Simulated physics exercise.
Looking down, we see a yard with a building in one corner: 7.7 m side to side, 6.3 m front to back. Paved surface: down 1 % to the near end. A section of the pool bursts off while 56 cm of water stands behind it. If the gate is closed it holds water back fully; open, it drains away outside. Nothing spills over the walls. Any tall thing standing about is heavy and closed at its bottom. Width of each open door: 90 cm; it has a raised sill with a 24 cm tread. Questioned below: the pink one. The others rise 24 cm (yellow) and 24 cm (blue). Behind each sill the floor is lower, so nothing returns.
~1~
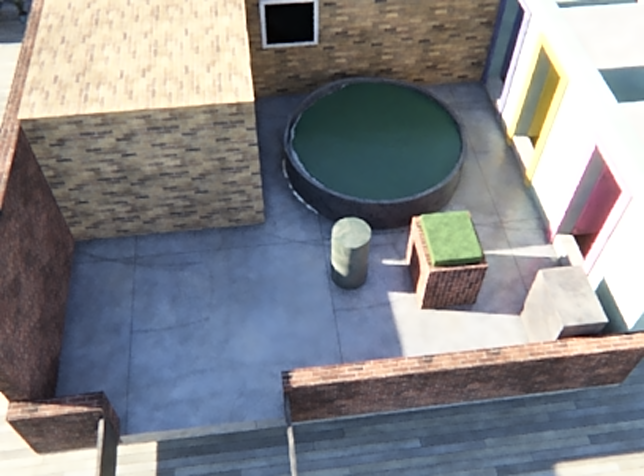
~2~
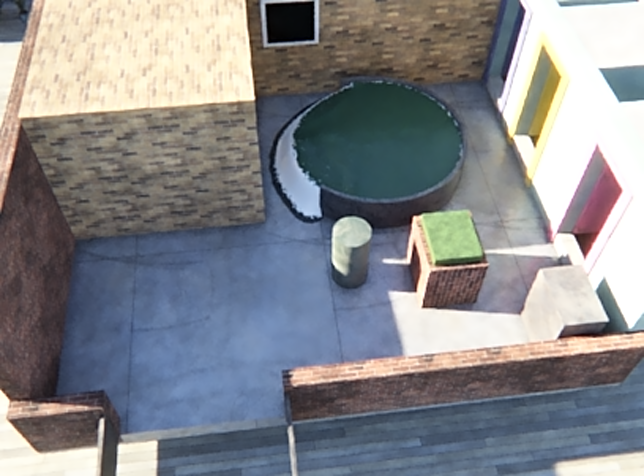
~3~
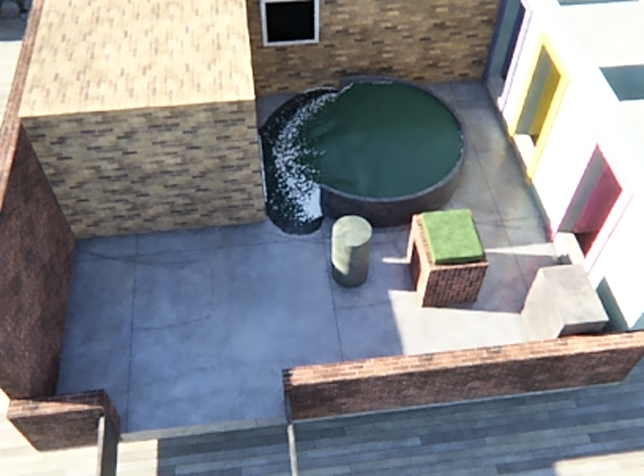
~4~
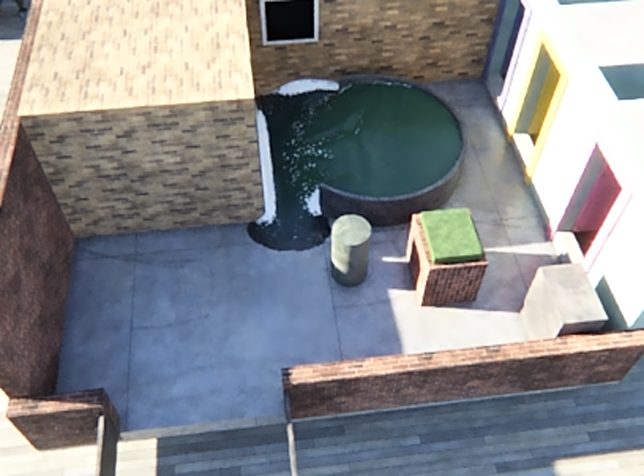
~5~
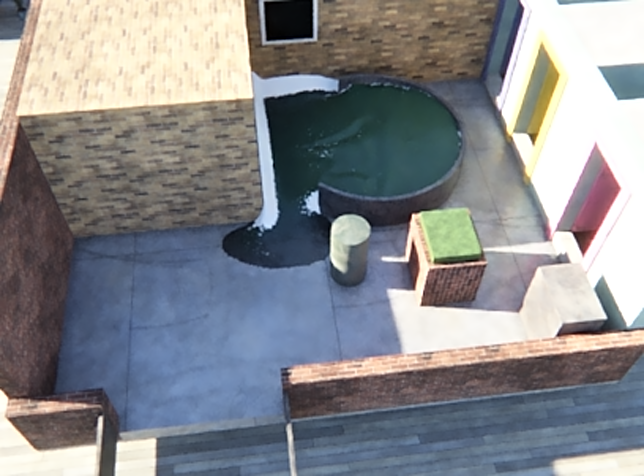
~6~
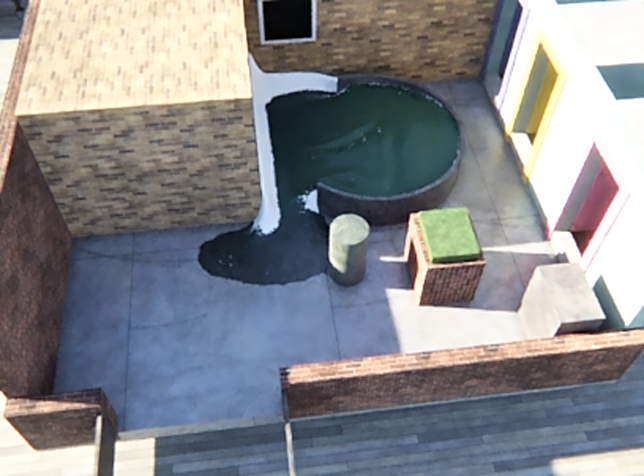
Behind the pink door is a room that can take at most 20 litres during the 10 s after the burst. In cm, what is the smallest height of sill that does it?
Roughly 8 cm high.
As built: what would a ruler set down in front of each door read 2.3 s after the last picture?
Yellow 1, blue 26, pink 0 cm.
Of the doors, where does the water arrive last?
I'd go with the pink door.
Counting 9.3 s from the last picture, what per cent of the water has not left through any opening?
Roughly 80 percent of the water remains.
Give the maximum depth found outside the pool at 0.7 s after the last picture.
Roughly 59 cm.
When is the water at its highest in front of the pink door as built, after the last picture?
Some 9.0 s, more or less.
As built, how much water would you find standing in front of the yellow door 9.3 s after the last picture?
Some 4.0 centimetres.
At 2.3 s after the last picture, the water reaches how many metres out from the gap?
About 6.0 m.
Then, 0.7 s after the last picture water covers 25 % of the floor, deepest (59 cm) near (266, 145); it has not reached the pink door.
Then, 2.3 s after the last picture water covers 60 % of the floor, deepest (36 cm) near (261, 106); it has not reached the pink door.
Then, 9.3 s after the last picture water covers 95 % of the floor, deepest (16 cm) near (292, 196); 12 cm at the pink door, 0 litres in over its 23 cm sill.
At the pink door as built, the water peaked near 13 cm, 9.1 s after the last picture.
Run again over the same 10 s with other heights there, 38 litres in over 6.5 cm, 14 litres over 9 cm. The limit of 20 litres is kept from about 8 cm up.
